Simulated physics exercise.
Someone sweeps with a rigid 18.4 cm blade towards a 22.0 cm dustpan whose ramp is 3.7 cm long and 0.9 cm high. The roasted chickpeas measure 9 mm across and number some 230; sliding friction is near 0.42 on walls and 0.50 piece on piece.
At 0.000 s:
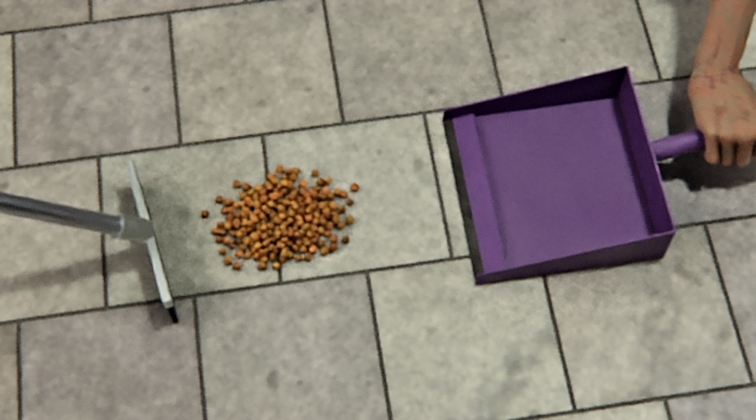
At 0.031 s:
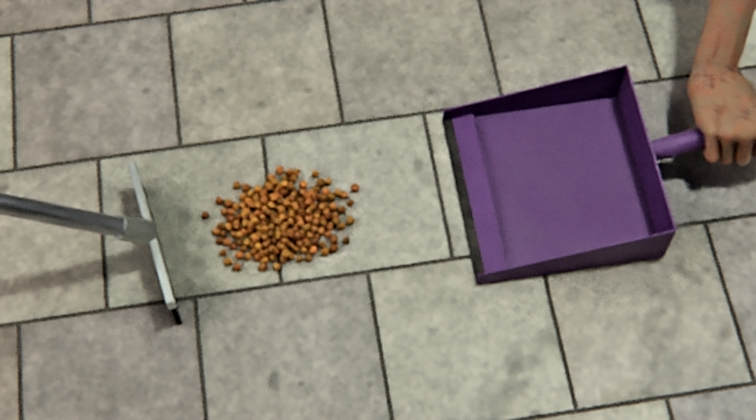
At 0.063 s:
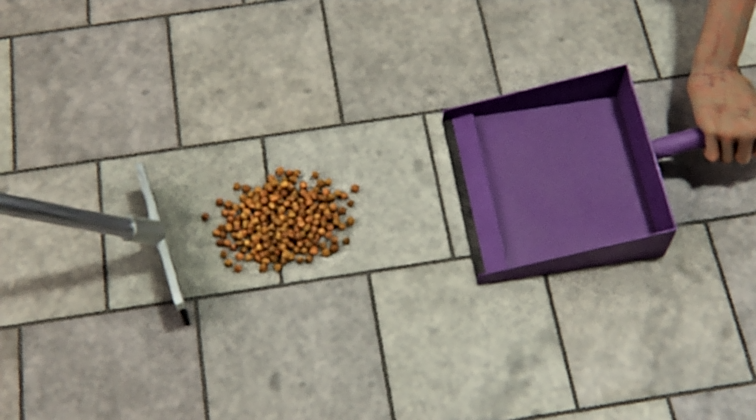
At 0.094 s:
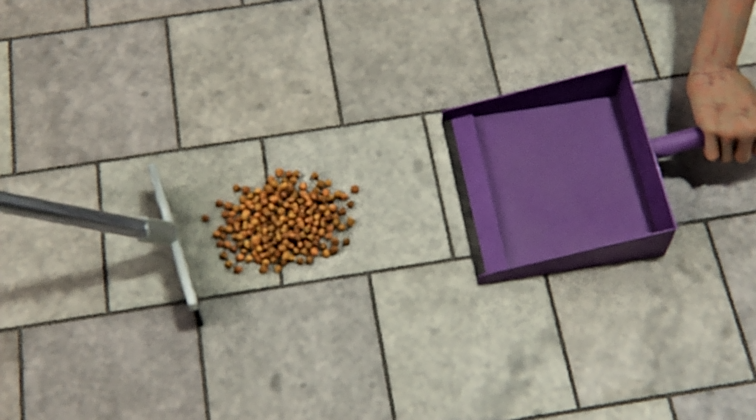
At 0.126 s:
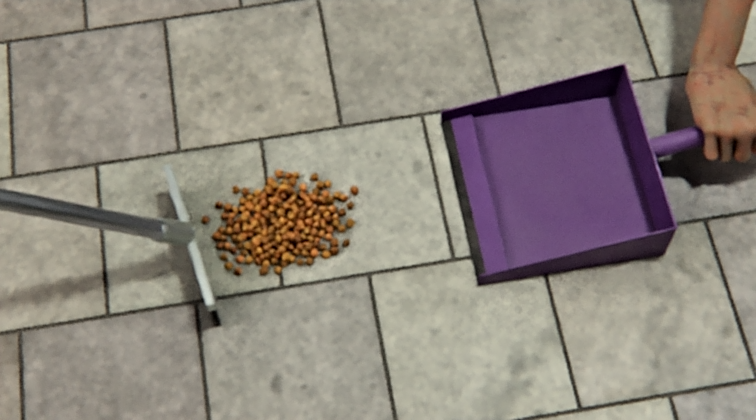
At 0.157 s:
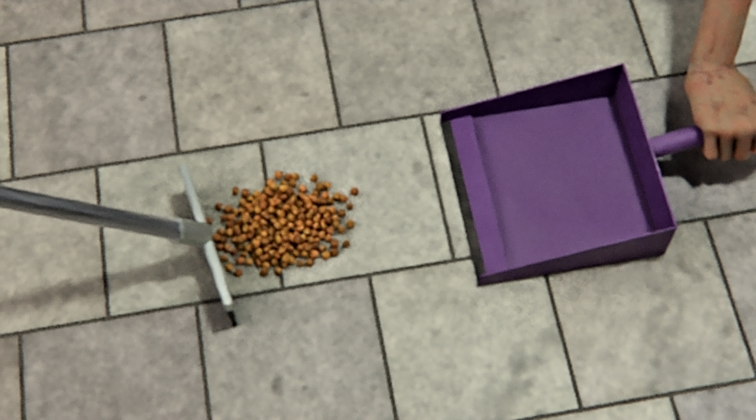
Purple dustpan held still by a hand at right while a straight blade slides rightward, reaching a pile of roasted chickpeas.
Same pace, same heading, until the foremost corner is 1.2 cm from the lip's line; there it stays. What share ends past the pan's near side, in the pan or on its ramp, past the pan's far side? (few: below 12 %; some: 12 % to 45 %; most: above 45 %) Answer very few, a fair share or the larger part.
Near side: Very few, pan: A fair share, far side: Very few.
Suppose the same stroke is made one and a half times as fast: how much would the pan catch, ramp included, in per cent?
Then about 35 per cent.
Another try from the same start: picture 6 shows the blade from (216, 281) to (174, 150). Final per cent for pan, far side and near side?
Pan 15, far 35, near 0.
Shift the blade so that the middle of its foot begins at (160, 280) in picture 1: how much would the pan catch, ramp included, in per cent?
About 15 per cent.
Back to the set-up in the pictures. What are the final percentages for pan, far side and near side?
Near side 5; pan 30; far side 5.
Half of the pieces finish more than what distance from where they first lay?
About 20 cm.
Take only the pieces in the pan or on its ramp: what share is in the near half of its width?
Roughly 80 per cent.
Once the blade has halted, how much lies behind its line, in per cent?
About 20 per cent.
After 0.38 s, middle of the blade 16 cm from the lip; 0 % over the lip, far side 0 %, near side 0 %.
After 0.54 s, middle of the blade 7 cm from the lip; 0 % over the lip, far side 5 %, near side 5 %.
After 0.81 s, middle of the blade 3 cm from the lip; 30 % over the lip, far side 5 %, near side 5 %.
In the end, at 1.2 s, near side 5 %, pan 30 %, far side 5 %, in front of the lip or behind the blade 65 %.
